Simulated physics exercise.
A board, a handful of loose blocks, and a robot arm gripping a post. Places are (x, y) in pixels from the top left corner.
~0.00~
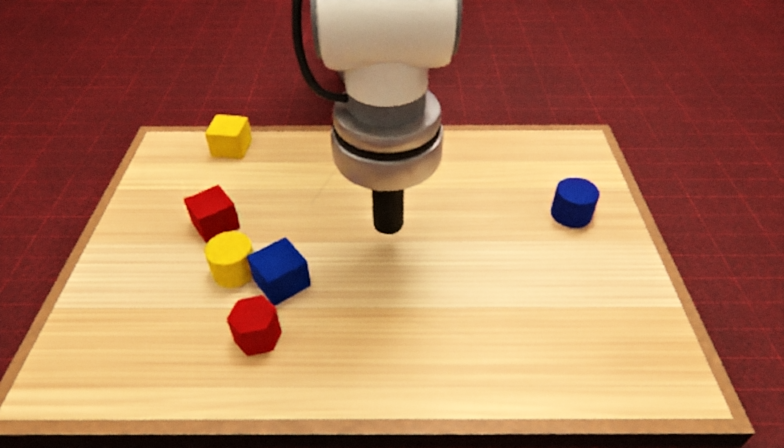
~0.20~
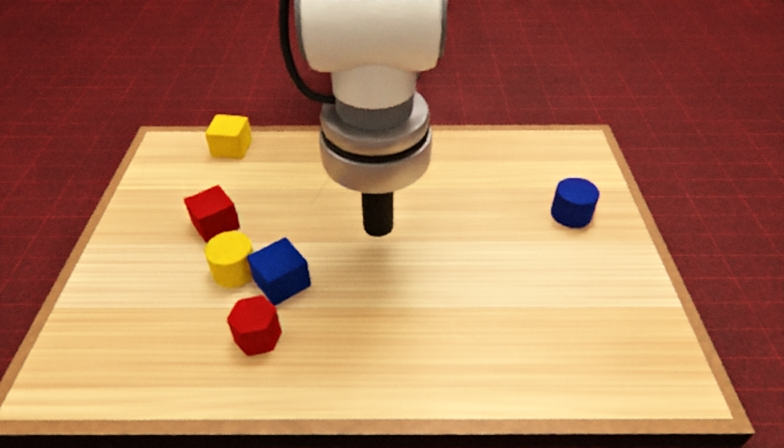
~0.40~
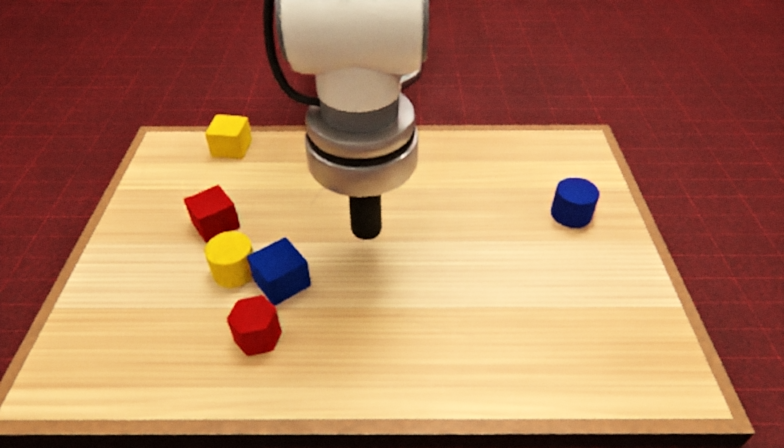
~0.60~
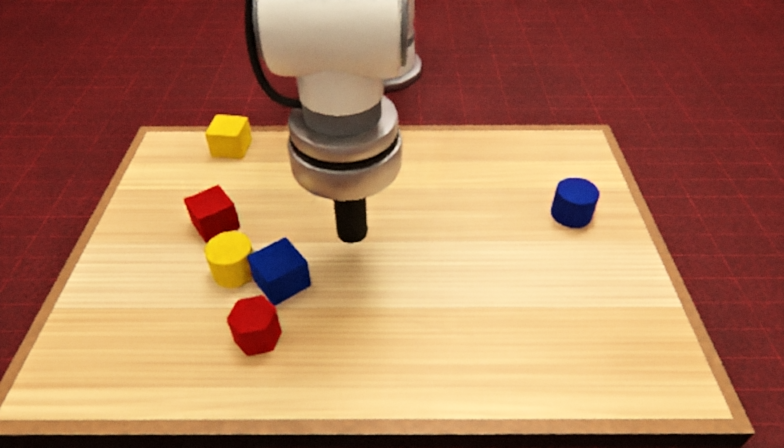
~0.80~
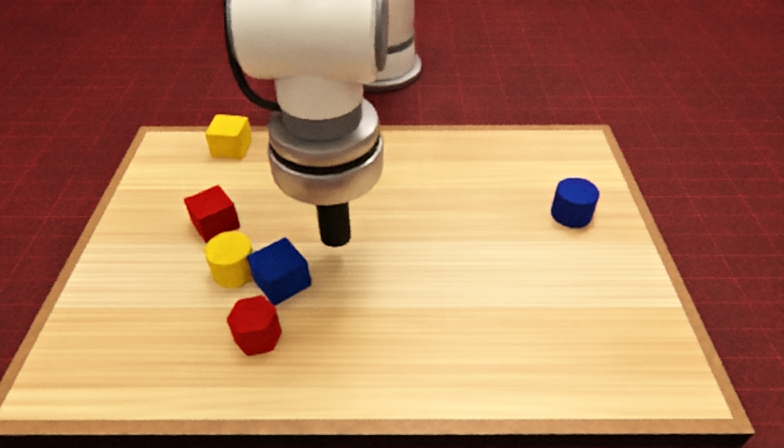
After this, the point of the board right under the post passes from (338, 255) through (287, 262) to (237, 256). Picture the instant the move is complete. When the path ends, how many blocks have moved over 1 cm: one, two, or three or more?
Here I'd predict two blocks moving more than 1 cm.
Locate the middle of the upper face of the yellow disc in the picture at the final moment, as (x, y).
At (195, 252).
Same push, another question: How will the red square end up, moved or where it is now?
At the end, its place is the same.
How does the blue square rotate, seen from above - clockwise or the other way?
Seen from above, its turn is counter-clockwise.
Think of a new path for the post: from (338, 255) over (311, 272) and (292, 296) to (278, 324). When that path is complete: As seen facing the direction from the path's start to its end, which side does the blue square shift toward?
Facing the way the path runs, start to end, you'll find the blue square has shifted right.
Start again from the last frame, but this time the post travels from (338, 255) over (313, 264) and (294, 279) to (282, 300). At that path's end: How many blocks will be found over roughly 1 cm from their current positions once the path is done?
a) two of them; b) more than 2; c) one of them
I'll go with c - one of them.
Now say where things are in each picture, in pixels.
The first picture shows post's lower end at (388, 225); red square at (209, 201); yellow disc at (228, 247); blue square at (277, 258).
The second picture shows post at (379, 228); blocks still.
The third picture shows post at (367, 230); blocks still.
The fourth picture shows post at (352, 234); blocks still.
The fifth picture shows post at (336, 238); red square at (209, 201); yellow disc at (228, 247); blue square at (277, 258).
On the path given first. One third of the way, post at (300, 244); blue square at (271, 261).
Two thirds of the way, post at (265, 243); blue square at (259, 267), turned 35° anticlockwise.
At the end, post at (232, 239); red square still; yellow disc at (195, 252); blue square at (259, 267), turned 35° anticlockwise.
